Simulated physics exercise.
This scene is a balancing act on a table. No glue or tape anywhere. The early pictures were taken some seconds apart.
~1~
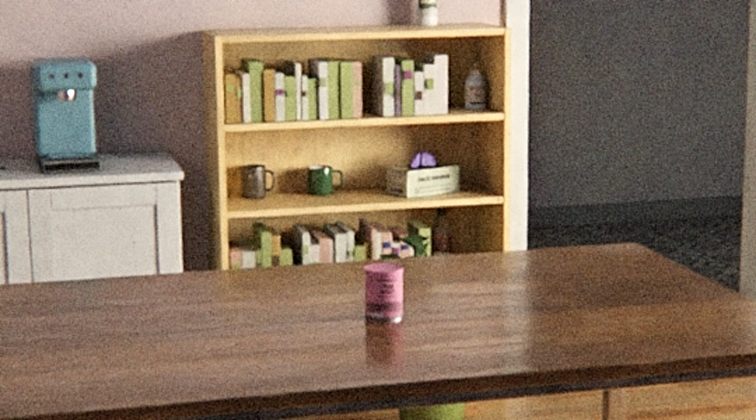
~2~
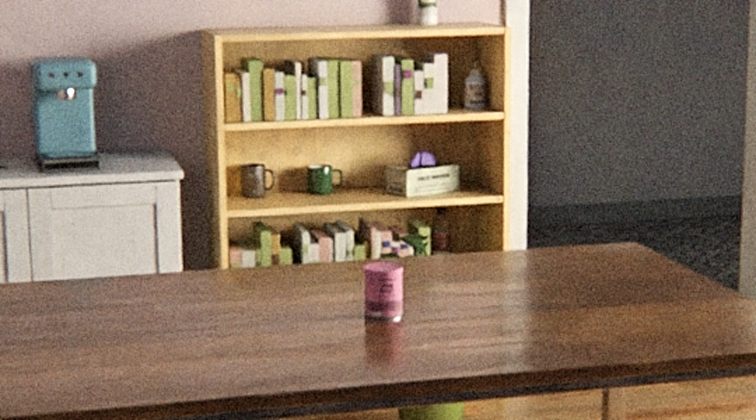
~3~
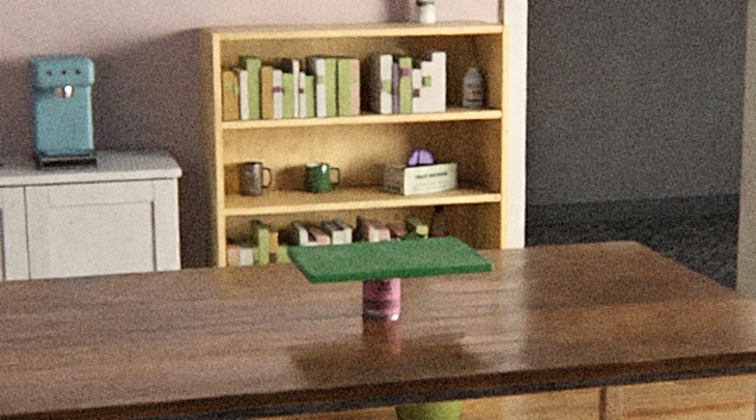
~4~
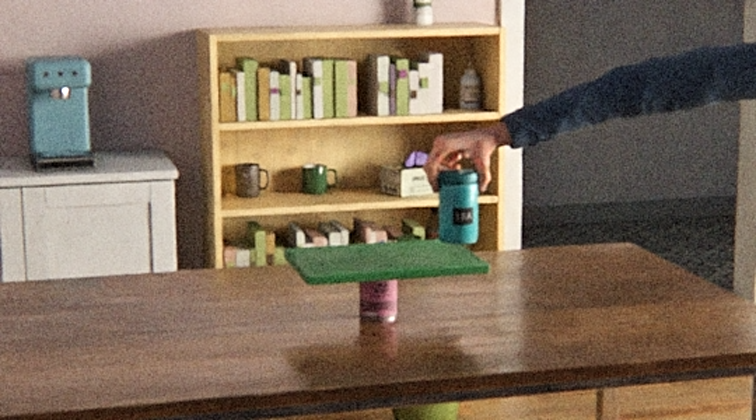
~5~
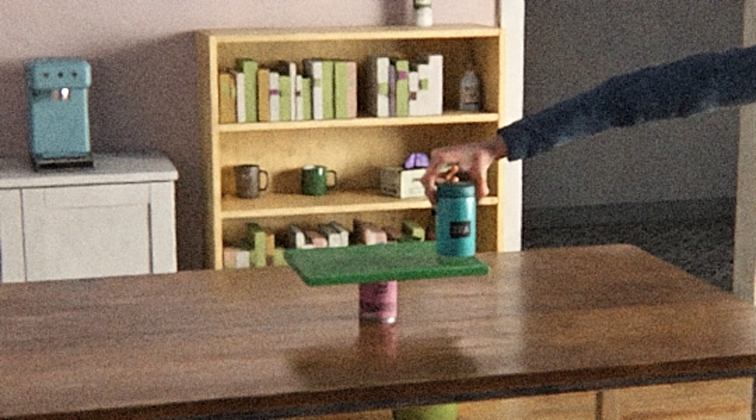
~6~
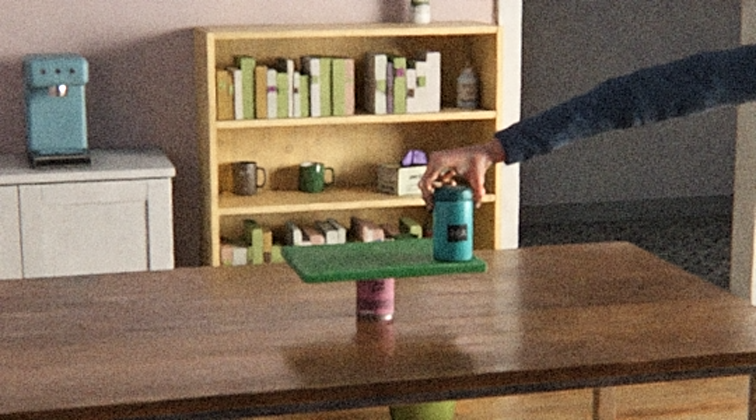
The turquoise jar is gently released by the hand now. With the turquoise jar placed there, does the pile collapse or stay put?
It collapses.
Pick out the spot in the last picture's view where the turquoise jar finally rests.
Somewhere around (558, 293) in the last picture.
Then, 0.50 s after the last picture, turquoise jar now fallen; green lid tipped 36° from how it was.
Then, 0.60 s after the last picture, green lid tipped 33° from how it was.
Then, 0.90 s after the last picture, green lid tipped 22° from how it was.
At rest, fallen, turquoise jar; moved from the start, green lid; pink tin in place. Seen from the same camera at the end, turquoise jar near (558, 293). The stack loses its balance.
